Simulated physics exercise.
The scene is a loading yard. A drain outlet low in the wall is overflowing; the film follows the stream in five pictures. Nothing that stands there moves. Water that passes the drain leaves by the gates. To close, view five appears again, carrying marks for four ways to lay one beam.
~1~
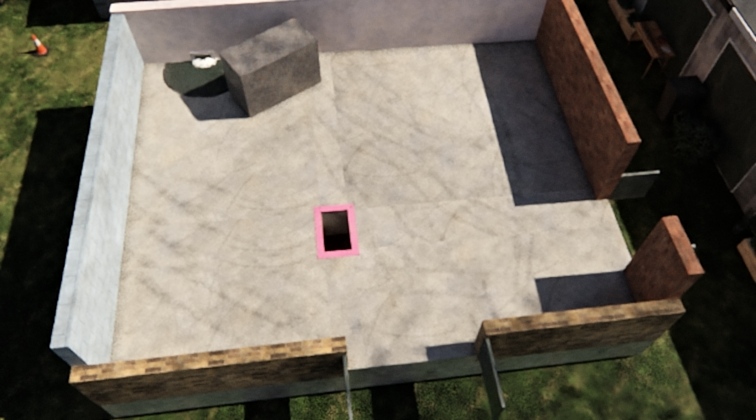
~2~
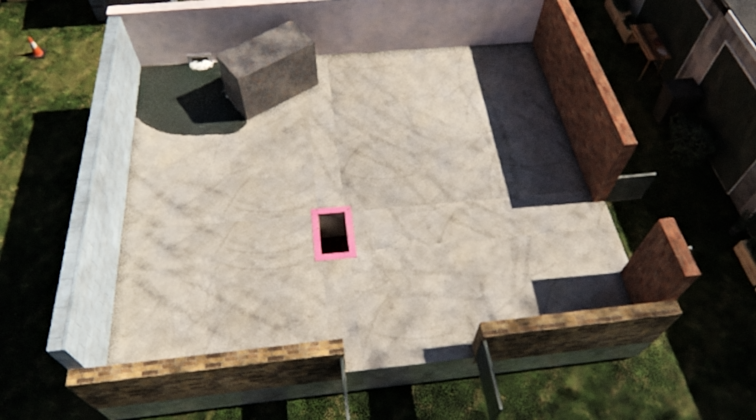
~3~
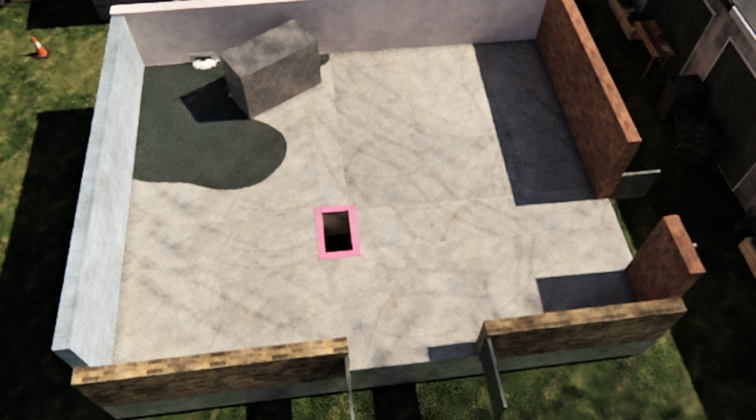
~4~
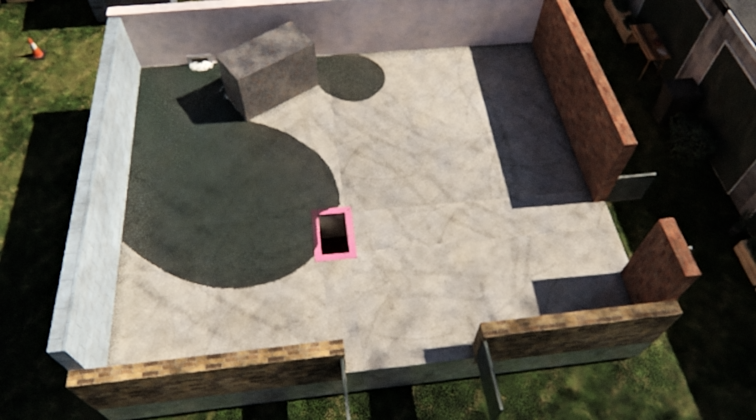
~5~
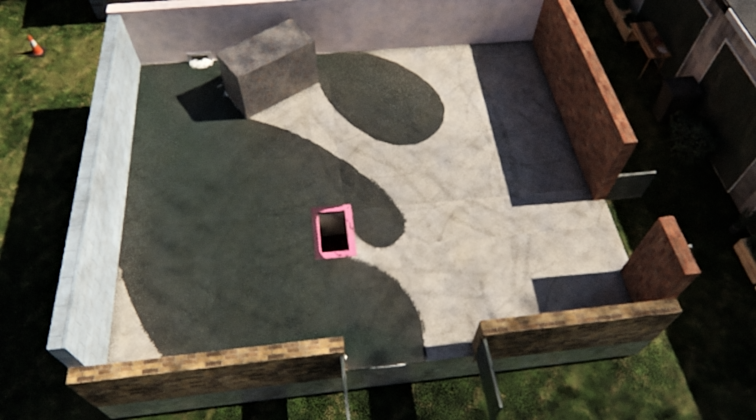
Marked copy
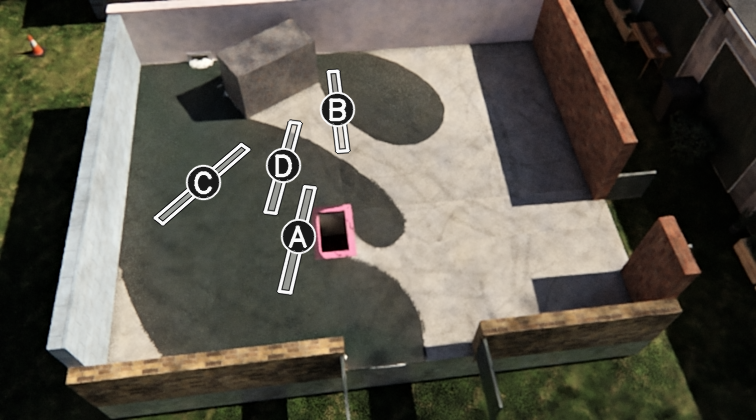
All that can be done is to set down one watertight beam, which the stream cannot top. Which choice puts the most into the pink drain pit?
It is B.
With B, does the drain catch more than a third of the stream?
No, it does not.
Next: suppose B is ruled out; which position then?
The answer is C.
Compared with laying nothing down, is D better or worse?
Position D is worse.
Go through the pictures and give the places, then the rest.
In the first picture, outfall at (203, 56); pink drain pit at (336, 231); open gate at (609, 234); open gate at (411, 349); 2 % of the ground under water, visible out to (177, 84); pink drain pit still dry.
In the second picture, 7 % of the ground under water, visible out to (204, 133); pink drain pit still dry.
In the third picture, 14 % of the ground under water, visible out to (242, 182); pink drain pit still dry.
In the fourth picture, 29 % of the ground under water, visible out to (260, 279); pink drain pit still dry.
In the fifth picture, 45 % of the ground under water, visible out to (397, 308); pink drain pit taking water.
In white, A from (284, 292) to (309, 187); B from (342, 151) to (333, 71); C from (159, 220) to (245, 147); D from (270, 212) to (295, 122).
With A, next to none of the stream goes into the pink drain pit, about 95 % out by the gates.
With B, about 18 % of the stream goes into the pink drain pit, about 77 % out by the gates.
With C, about 7 % of the stream goes into the pink drain pit, about 89 % out by the gates.
With D, about 2 % of the stream goes into the pink drain pit, about 93 % out by the gates.
